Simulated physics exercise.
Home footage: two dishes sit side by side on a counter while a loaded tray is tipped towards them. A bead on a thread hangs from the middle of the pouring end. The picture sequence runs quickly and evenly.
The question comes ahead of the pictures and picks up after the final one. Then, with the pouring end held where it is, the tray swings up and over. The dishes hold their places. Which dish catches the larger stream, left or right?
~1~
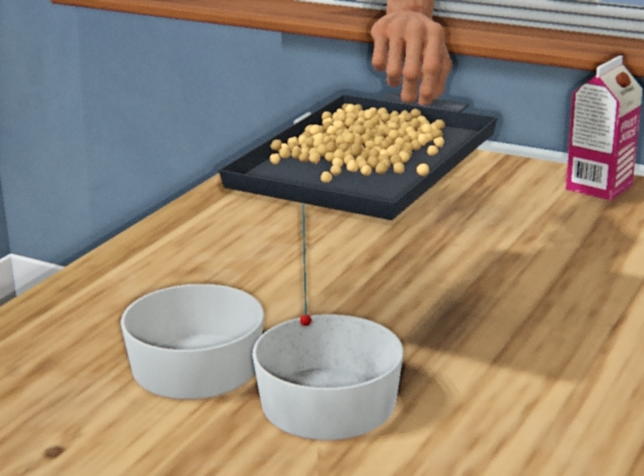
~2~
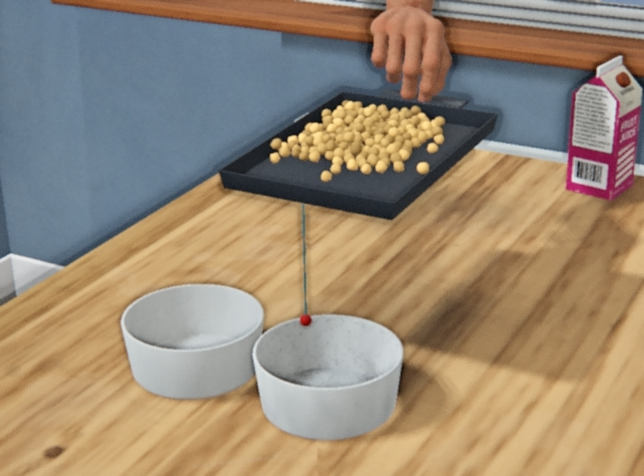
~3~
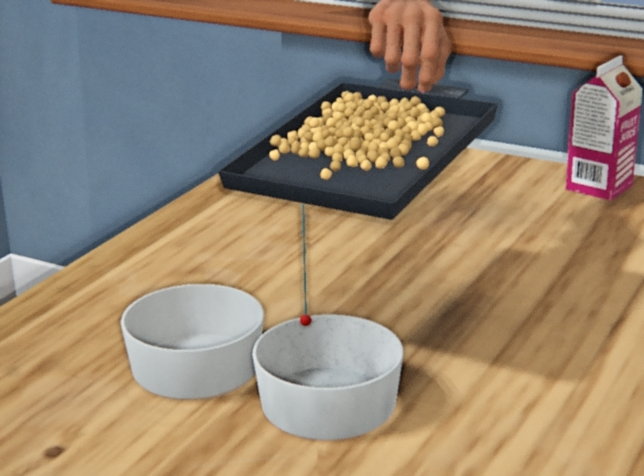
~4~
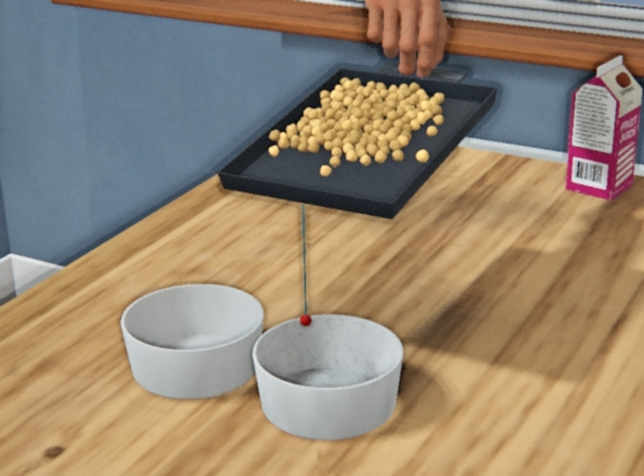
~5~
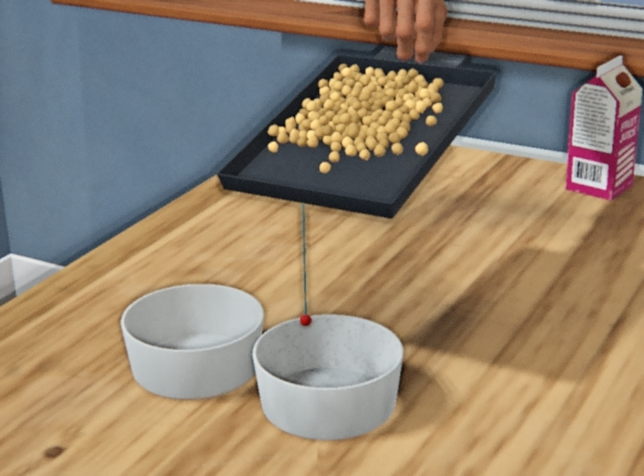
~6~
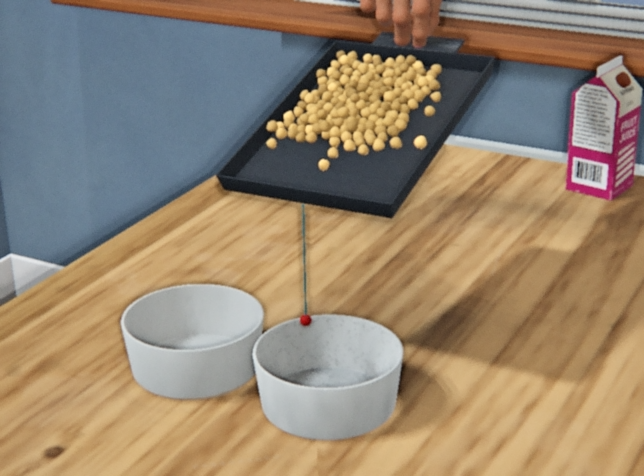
The larger heap is bound to sit in the right dish there.
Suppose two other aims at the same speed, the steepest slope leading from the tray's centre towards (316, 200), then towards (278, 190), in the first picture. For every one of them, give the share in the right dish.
The first try yields 40 percent and the second 20 percent.
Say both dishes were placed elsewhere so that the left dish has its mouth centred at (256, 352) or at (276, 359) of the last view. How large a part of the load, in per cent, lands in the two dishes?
You'd get about 90 per cent first and about 70 per cent second.
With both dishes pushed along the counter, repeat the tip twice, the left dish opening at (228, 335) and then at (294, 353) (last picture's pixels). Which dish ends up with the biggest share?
The first time the left-side one comes out ahead, the second time the left-side one.
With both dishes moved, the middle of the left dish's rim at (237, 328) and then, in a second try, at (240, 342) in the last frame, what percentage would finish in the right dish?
It would be near 20 per cent first and near 20 per cent second.
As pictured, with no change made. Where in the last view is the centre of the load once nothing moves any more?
The centre ends up roughly at (272, 406).
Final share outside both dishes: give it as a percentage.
Roughly 40 percent of the load.
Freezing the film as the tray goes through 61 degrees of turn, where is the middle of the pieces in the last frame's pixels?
Somewhere about (289, 159).
Soon after the last picture, tray tipped steeply; most on the tray; a stray few in the right dish; a stray few in the left dish; a stray few outside both; a small part in the air.
A little later, tray tipped past a quarter turn; about two thirds on the tray; a small part in the right dish; a stray few in the left dish; a small part outside both; a small part in the air.
Later still, tray tipped past a quarter turn; about a third in the right dish; about a quarter in the left dish; about a third outside both.
At rest, tray tipped past a quarter turn; about a third in the right dish; about a quarter in the left dish; about a third outside both.
